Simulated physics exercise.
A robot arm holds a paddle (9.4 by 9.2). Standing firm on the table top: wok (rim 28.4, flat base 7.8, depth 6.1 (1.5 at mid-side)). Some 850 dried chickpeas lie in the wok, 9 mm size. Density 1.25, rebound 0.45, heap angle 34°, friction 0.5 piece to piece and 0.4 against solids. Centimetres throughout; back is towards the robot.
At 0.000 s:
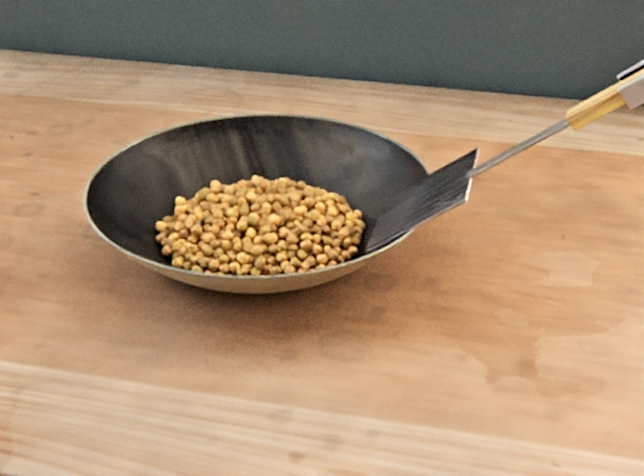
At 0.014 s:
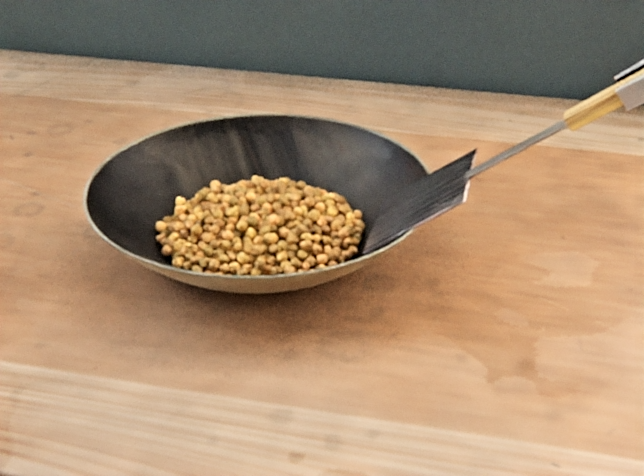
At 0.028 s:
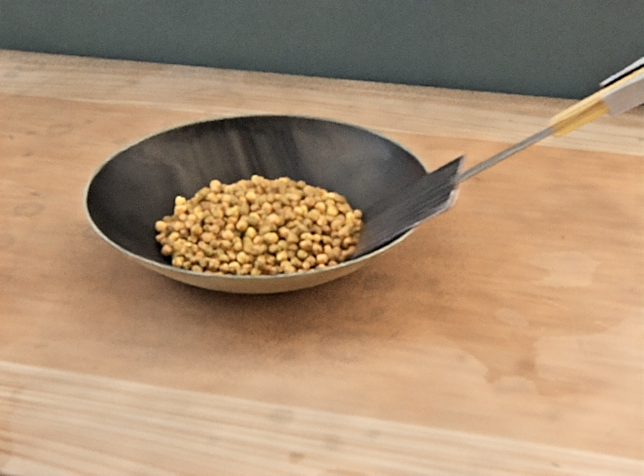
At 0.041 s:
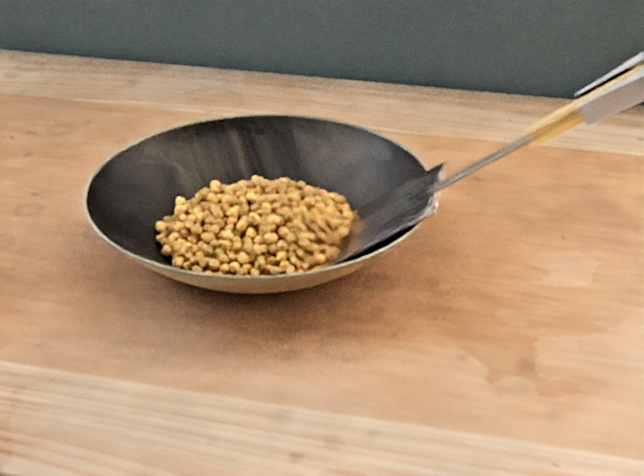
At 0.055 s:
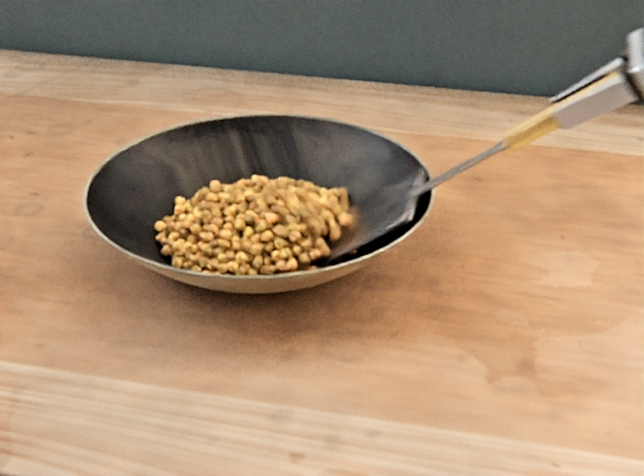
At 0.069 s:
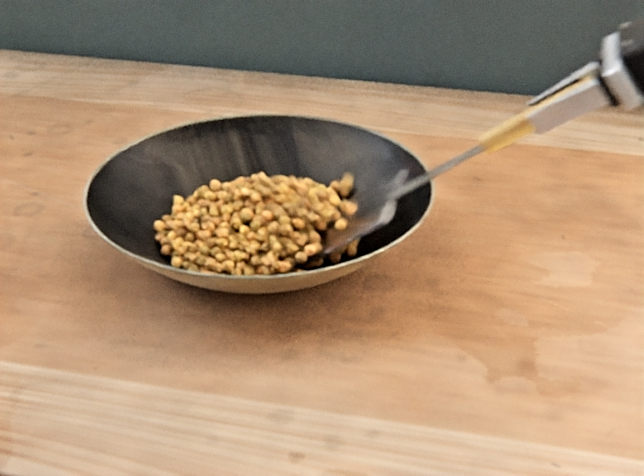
A paddle held by a robot arm slid down and left into a dark wok of chickpeas on a wooden table, pushing the right side of the heap and stirring up a few chickpeas.
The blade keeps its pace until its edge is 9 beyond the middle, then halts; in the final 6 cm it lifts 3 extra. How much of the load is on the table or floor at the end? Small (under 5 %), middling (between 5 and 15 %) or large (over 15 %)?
On the table or floor the share is large, over 15 %.
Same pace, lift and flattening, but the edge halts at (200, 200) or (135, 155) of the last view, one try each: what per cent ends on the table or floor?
About 25 and 50 per cent.
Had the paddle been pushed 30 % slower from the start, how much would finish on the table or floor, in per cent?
Then about 30 per cent.
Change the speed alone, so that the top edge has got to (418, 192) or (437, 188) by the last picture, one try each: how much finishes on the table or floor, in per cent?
Some 35 and 15 per cent.
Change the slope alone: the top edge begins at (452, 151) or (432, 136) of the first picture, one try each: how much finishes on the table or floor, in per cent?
Some 40 and 45 per cent.
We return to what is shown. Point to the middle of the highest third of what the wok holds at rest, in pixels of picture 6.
Near (180, 209).
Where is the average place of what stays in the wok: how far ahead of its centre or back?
About 3.5 cm ahead.
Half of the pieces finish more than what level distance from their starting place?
Roughly 7 cm.
After 0.10 s, sloping 37°, highest piece 11 above the table; 846 in the wok.
After 0.14 s, sloping 37°, highest piece 14 above the table; 843 in the wok, 3 on the blade or in flight.
After 0.35 s, sloping 37°, highest piece 21 above the table; 478 in the wok, 95 on the table or floor, 273 on the blade or in flight.
After 1.40 s, sloping 37°, highest piece 5 above the table; 477 in the wok, 369 on the table or floor.
At rest, 477 in the wok, 369 on the table or floor. That is 44 % on the table or floor.
